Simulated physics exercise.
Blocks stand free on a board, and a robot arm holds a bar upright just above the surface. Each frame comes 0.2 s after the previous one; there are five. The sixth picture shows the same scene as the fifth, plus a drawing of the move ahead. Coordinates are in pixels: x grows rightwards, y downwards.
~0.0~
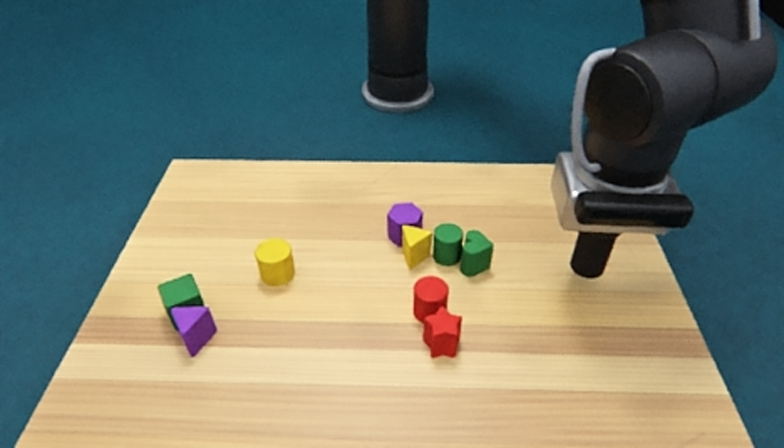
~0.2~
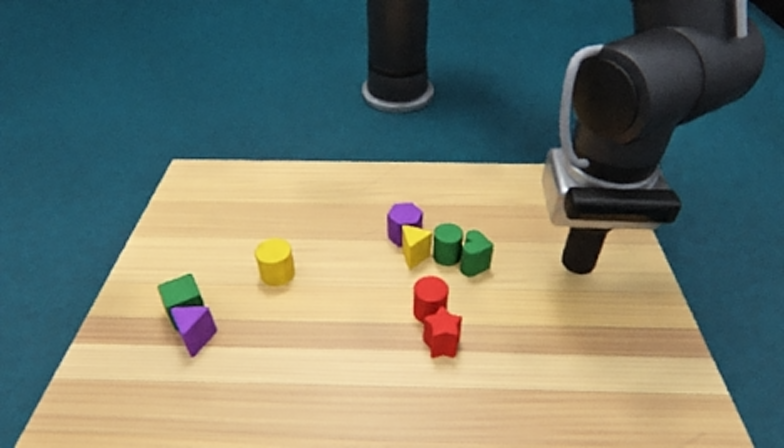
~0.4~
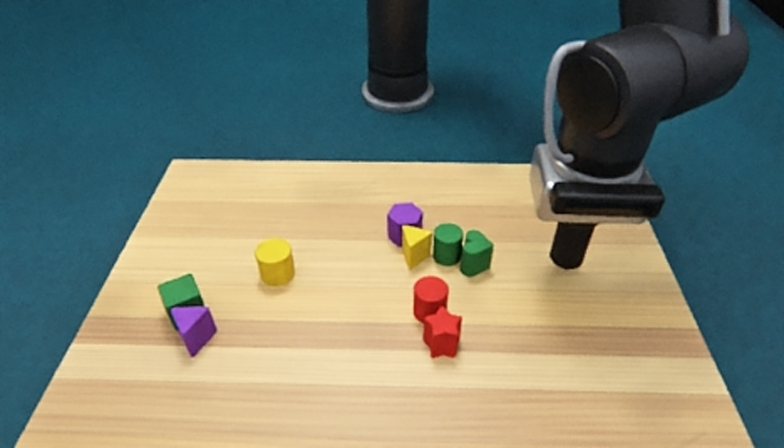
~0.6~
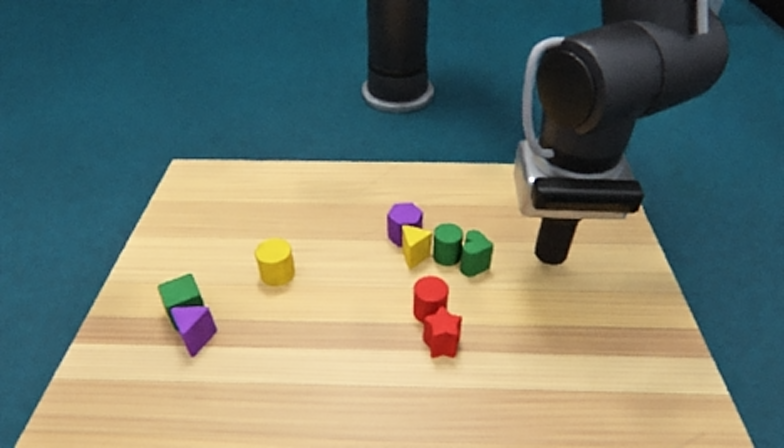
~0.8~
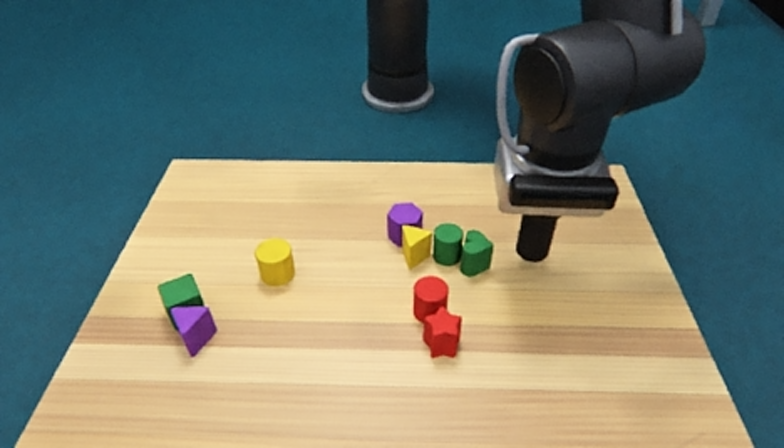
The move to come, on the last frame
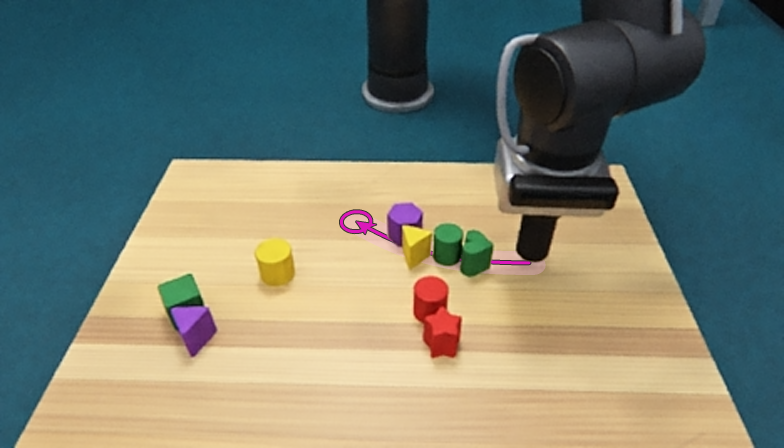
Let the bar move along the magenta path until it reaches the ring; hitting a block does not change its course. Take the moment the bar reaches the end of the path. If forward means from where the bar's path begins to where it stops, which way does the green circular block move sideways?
So, looking from the first point of the path to the last, the green circular block moves leftwards.
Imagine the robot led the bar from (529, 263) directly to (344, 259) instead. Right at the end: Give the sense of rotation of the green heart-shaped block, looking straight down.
From above, it turns counterclockwise.
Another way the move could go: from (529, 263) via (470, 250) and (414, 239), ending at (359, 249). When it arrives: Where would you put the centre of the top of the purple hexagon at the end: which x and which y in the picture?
Roughly at (346, 206).
Drawn move, from (529, 263) over (465, 260) and (405, 245) to (356, 221).
The first path, step by step. One third of the way, bar at (465, 247); purple hexagon at (403, 211); yellow triangular block at (398, 232), turned 45° anticlockwise; green circular block at (423, 229); green heart-shaped block at (441, 247), turned 15° clockwise.
Two thirds of the way, bar at (404, 232); purple hexagon at (390, 202), turned 40° clockwise; yellow triangular block at (351, 234), turned 65° anticlockwise; green circular block at (374, 227); green heart-shaped block at (427, 252), turned 25° anticlockwise.
At the end, bar at (355, 210); purple hexagon at (371, 181), turned 100° clockwise; yellow triangular block at (336, 238), turned 95° anticlockwise; green circular block at (344, 219); green heart-shaped block at (427, 252), turned 25° anticlockwise.
